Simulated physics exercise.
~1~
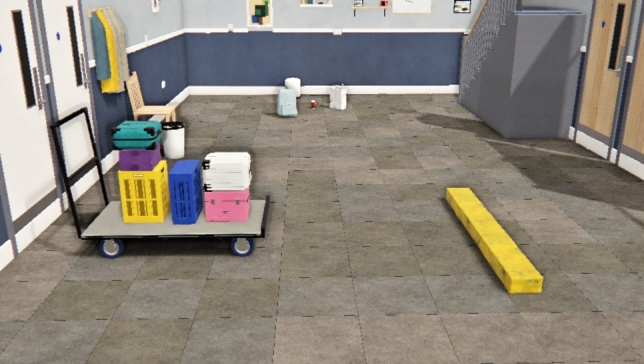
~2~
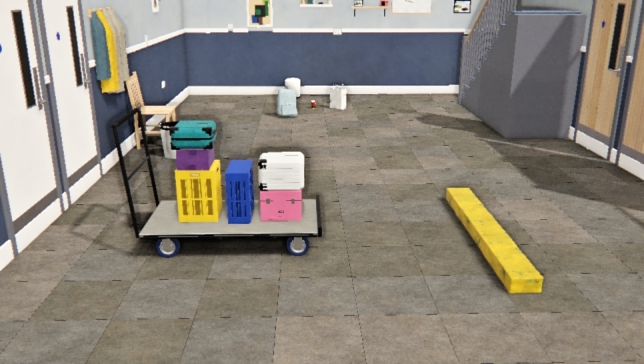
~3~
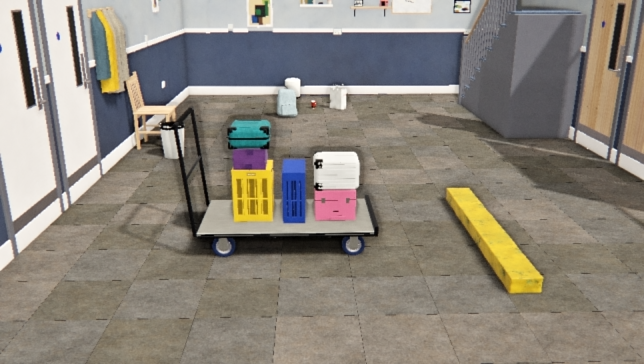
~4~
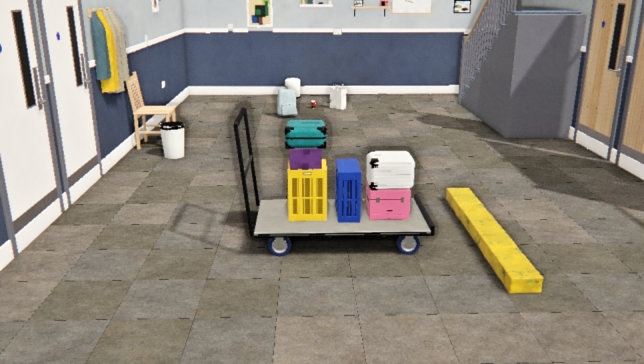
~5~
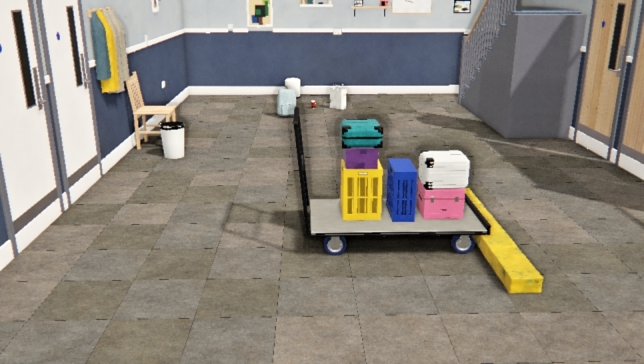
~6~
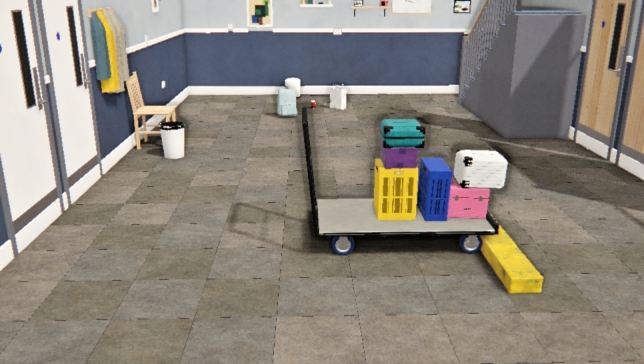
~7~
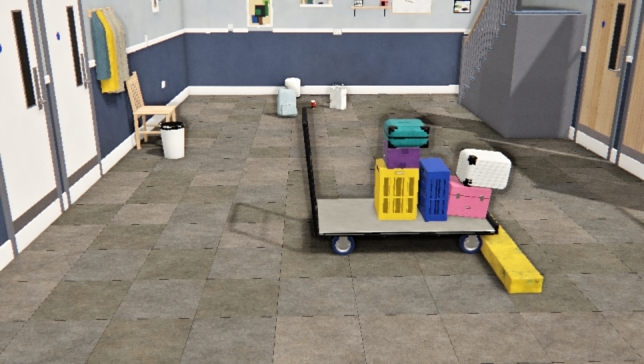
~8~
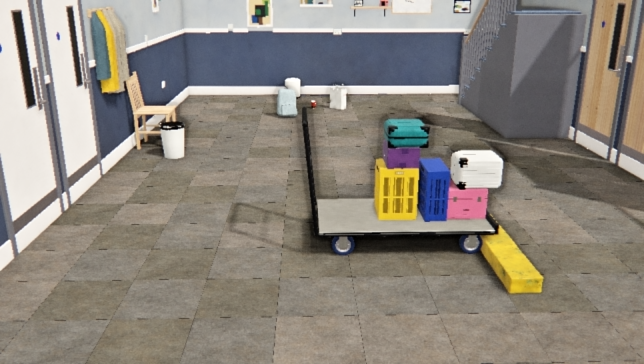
In a hallway, a flatbed trolley loaded with crates and cases rolled right until it stopped abruptly against a yellow beam; the load slid forward and the white suitcase tipped, then settled back, with everything still aboard.
